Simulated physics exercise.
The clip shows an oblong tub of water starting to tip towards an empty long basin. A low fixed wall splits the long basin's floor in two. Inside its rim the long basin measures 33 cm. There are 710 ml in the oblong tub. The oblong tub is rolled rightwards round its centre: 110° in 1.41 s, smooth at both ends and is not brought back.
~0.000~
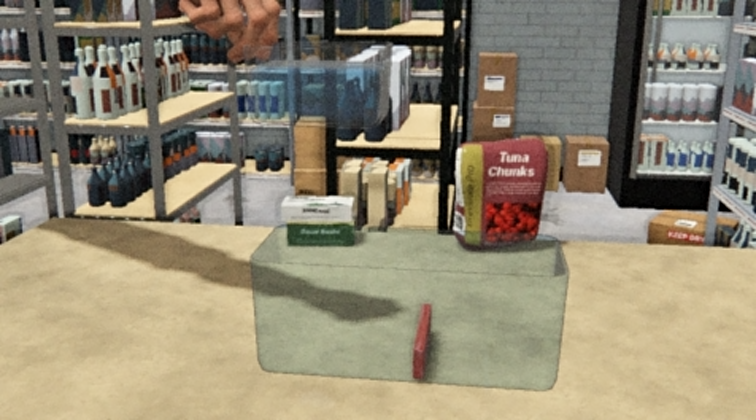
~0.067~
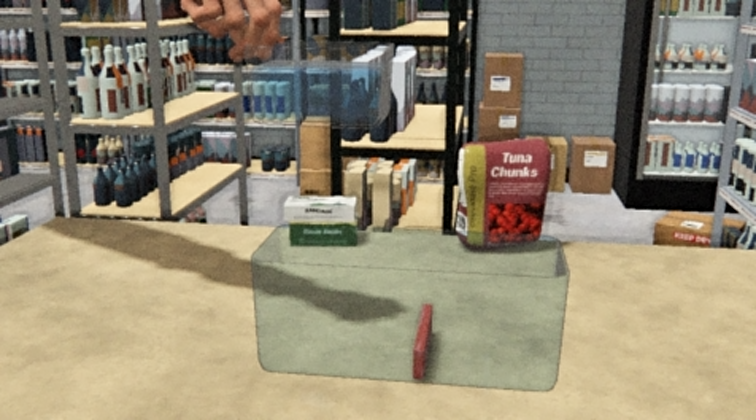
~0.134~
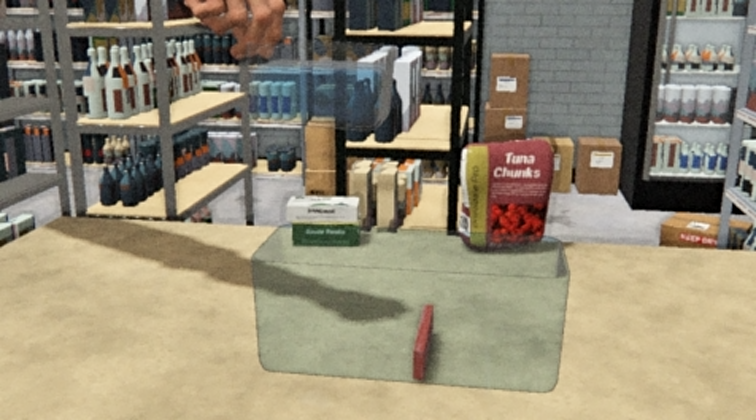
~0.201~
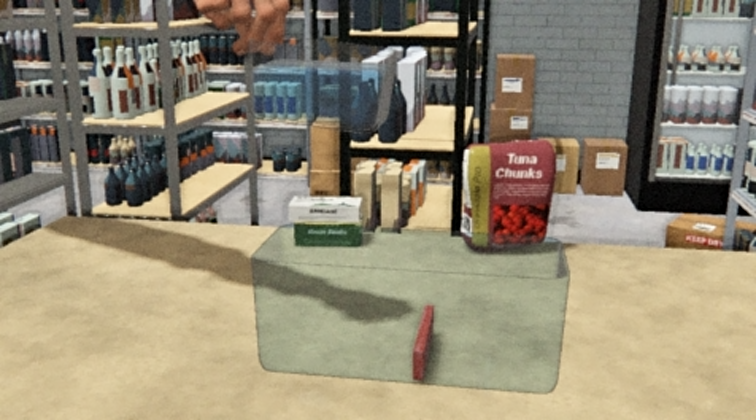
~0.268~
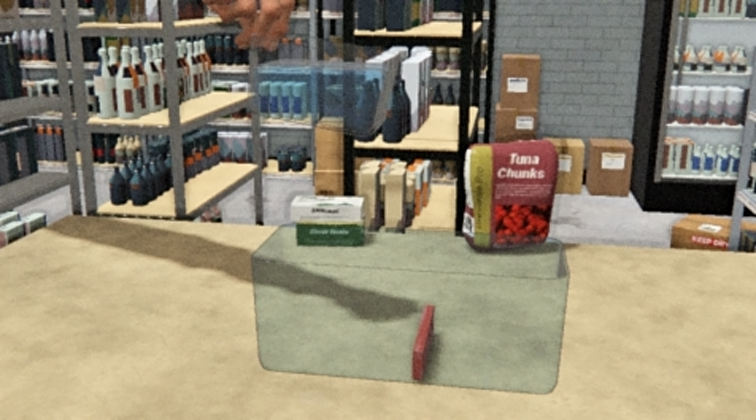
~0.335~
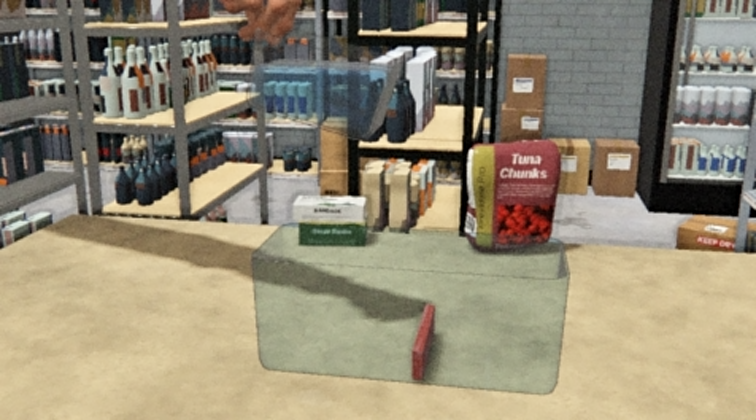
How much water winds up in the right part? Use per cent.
The far part has some 67 per cent.
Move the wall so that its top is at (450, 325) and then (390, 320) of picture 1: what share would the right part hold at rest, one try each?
First 60, then 90 per cent.
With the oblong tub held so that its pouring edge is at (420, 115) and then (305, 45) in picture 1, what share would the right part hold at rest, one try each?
In turn about 80 and 15 per cent.
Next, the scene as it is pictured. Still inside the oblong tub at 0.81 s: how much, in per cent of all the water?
Near 48 in a hundred.
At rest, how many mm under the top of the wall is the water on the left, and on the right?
Left about 26 mm, right about 10 mm.
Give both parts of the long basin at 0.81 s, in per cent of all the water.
Near 1 on the left, 14 on the right.
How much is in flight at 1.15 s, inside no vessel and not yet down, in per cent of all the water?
About 10 per cent.
By 0.81 s the tilt is 68° and 49 per cent is still to pour, 1 is left of the wall and 14 right of it.
By 1.15 s the tilt is 101° and 9 per cent is still to pour, 13 is left of the wall and 67 right of it.
By 1.52 s the tilt is 110° and 0 per cent is still to pour, 31 is left of the wall and 67 right of it.
By 1.91 s the tilt is 110° and 0 per cent is still to pour, 32 is left of the wall and 67 right of it.
At rest 32 per cent lies left of the wall, 67 right of it and 2 outside.
